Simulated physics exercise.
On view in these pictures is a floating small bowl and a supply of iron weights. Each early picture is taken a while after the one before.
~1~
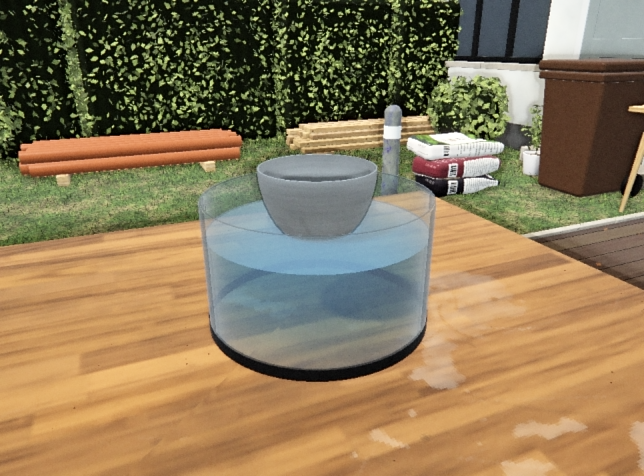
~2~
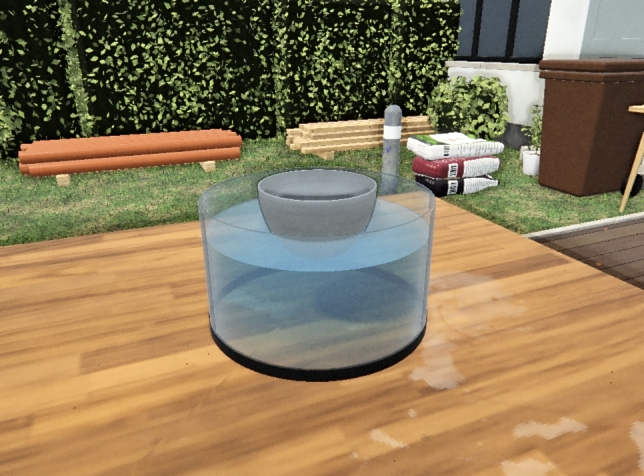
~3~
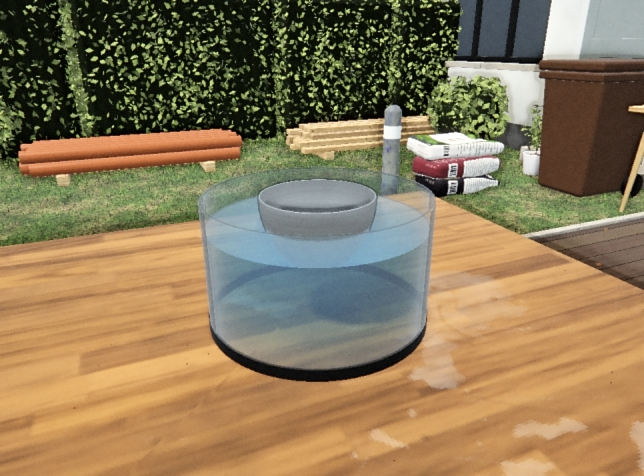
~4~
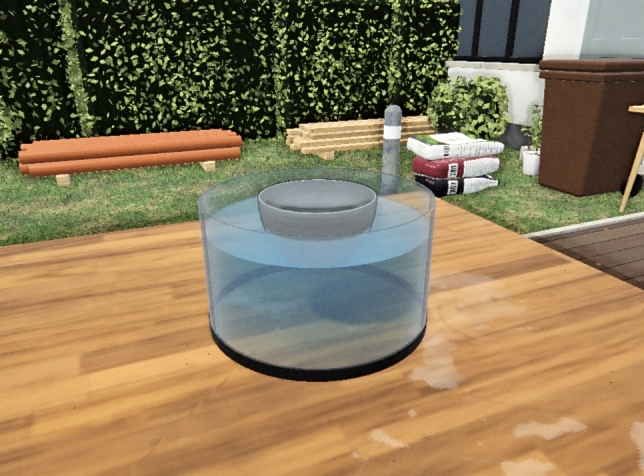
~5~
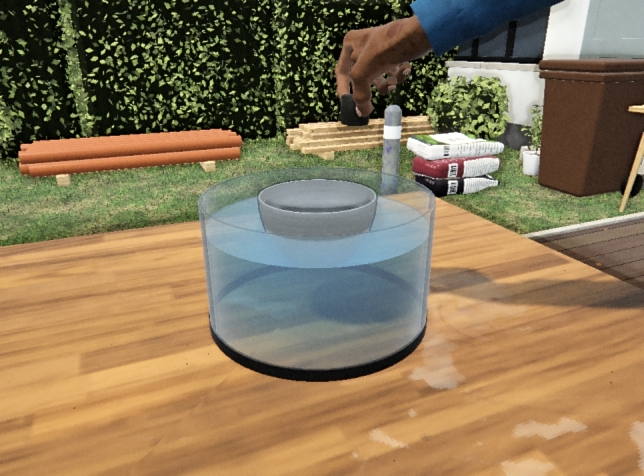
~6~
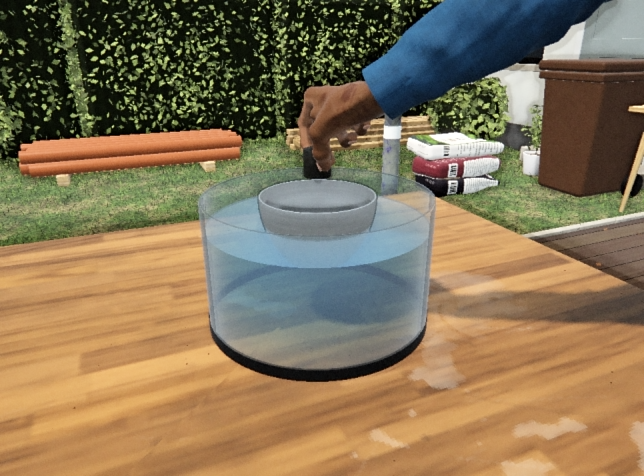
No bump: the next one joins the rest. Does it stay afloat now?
It ends up still floating.
Shortly, the iron weight is in and the small bowl dips.
Then, it steadies; about a fifth of its side above the surface.
At the finish, the small bowl floats; about a fifth of its side above the surface.
